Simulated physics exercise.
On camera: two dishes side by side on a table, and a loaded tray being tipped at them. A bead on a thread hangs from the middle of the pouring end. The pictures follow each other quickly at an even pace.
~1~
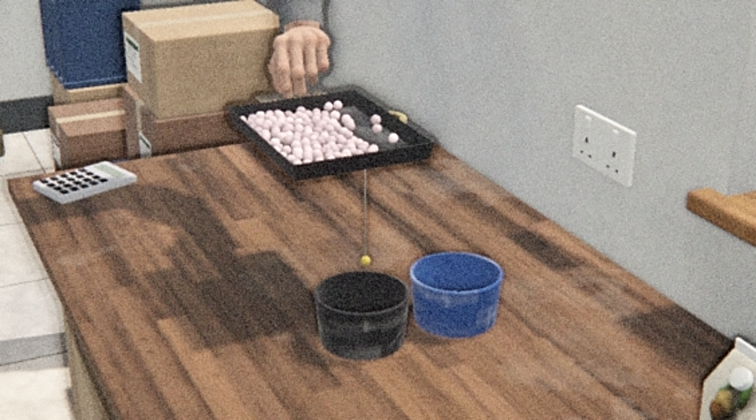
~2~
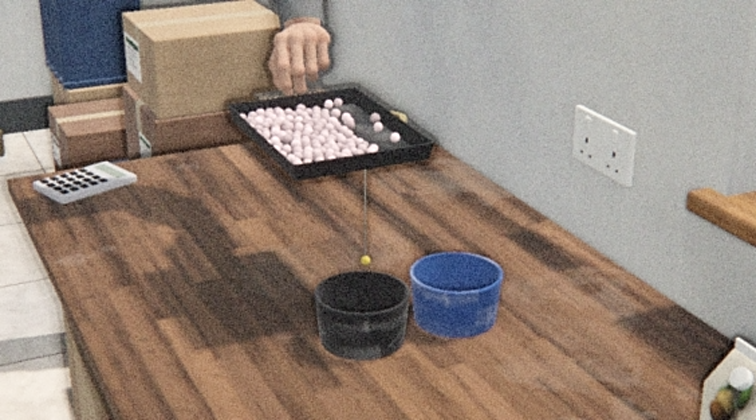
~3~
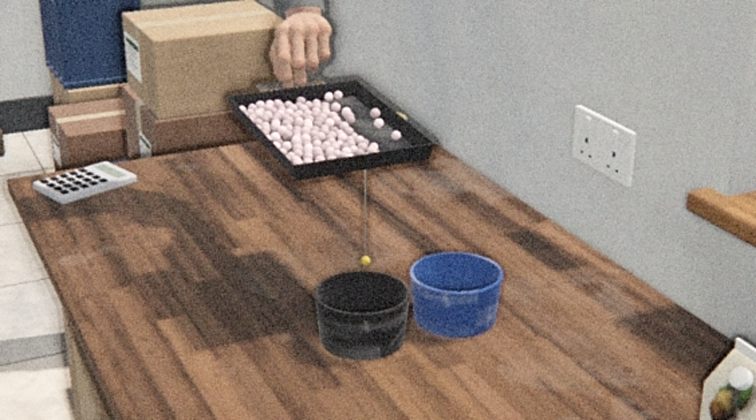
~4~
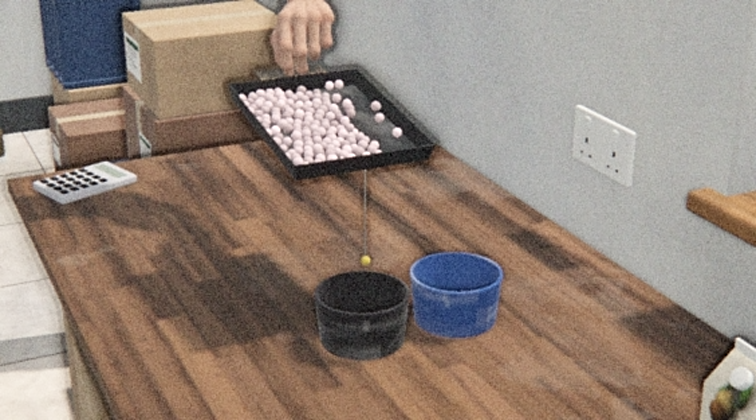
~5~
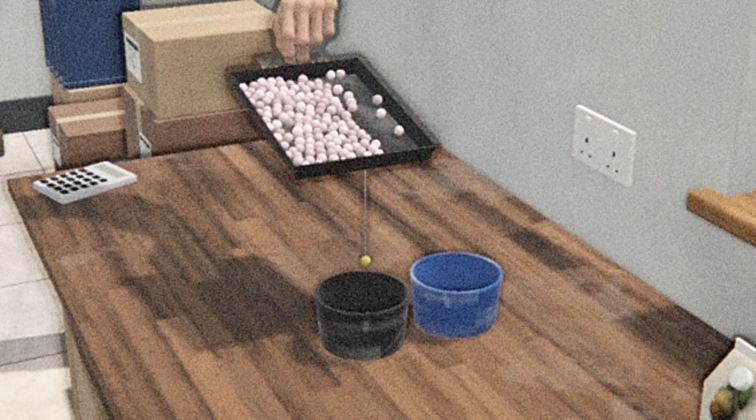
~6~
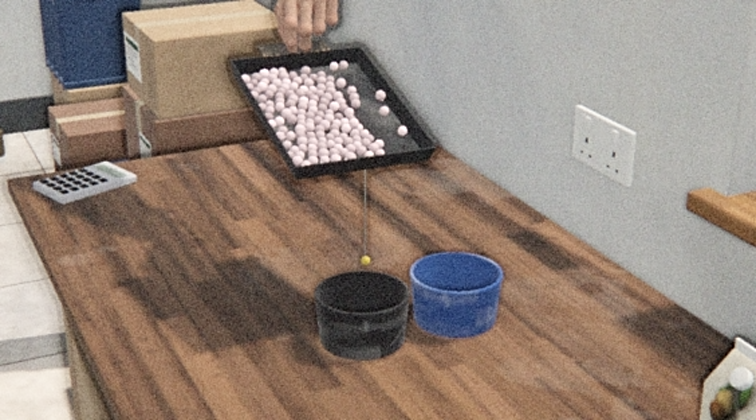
A black tray of small pale pink balls tilted gradually toward a black dish and a blue dish on a wooden table, as a hand raised its far end and the balls shifted slightly.
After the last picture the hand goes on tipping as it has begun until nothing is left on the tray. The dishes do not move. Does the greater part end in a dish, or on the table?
Caught overall: More than half.
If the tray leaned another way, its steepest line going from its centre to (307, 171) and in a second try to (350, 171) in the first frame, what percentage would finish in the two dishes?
Near 20 % and 60 %.
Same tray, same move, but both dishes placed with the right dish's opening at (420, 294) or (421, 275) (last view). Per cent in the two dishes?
First some 70, then 70 per cent.
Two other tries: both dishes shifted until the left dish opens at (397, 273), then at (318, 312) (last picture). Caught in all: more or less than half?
At the first place less than half, at the second most of it.
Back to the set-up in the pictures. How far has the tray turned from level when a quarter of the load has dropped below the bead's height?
Around 85° of tilt.
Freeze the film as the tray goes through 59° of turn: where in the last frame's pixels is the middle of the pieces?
Roughly at (357, 139).
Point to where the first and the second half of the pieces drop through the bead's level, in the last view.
Early half (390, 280), late half (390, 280).
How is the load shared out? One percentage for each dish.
For the left dish some 50 %, for the right dish some 30 %.
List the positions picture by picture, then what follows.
Corners of the pouring end at (296, 163) and (429, 142), level; middle of the load at (306, 137), sugar pearls; left dish at (382, 331); right dish at (478, 310); bead on its thread at (366, 261), in the first frame.
Corners of the pouring end at (296, 163) and (429, 142), level; middle of the load at (306, 136), in the second frame.
Corners of the pouring end at (296, 163) and (429, 142), tipped barely, level across its low end; middle of the load at (306, 132), in the third frame.
Corners of the pouring end at (297, 163) and (430, 143), tipped a little, level across its low end; middle of the load at (306, 126), in the fourth frame.
Corners of the pouring end at (297, 164) and (431, 144), tipped a little, level across its low end; middle of the load at (307, 120), in the fifth frame.
Corners of the pouring end at (298, 164) and (431, 145), tipped clearly, level across its low end; middle of the load at (310, 117), most on the move; left dish at (382, 331); right dish at (478, 310), in the sixth frame.
Soon after the last picture, tray tipped steeply; nearly all on the tray; a stray few in the air.
A little later, tray tipped right over; about a quarter on the tray; about a quarter in the left dish; about a quarter in the right dish; a small part outside both; about a quarter in the air.
Later still, tray tipped past a quarter turn; about half in the left dish; about a quarter in the right dish; about a quarter outside both.
By the end, tray tipped past a quarter turn; about half in the left dish; about a quarter in the right dish; about a quarter outside both.
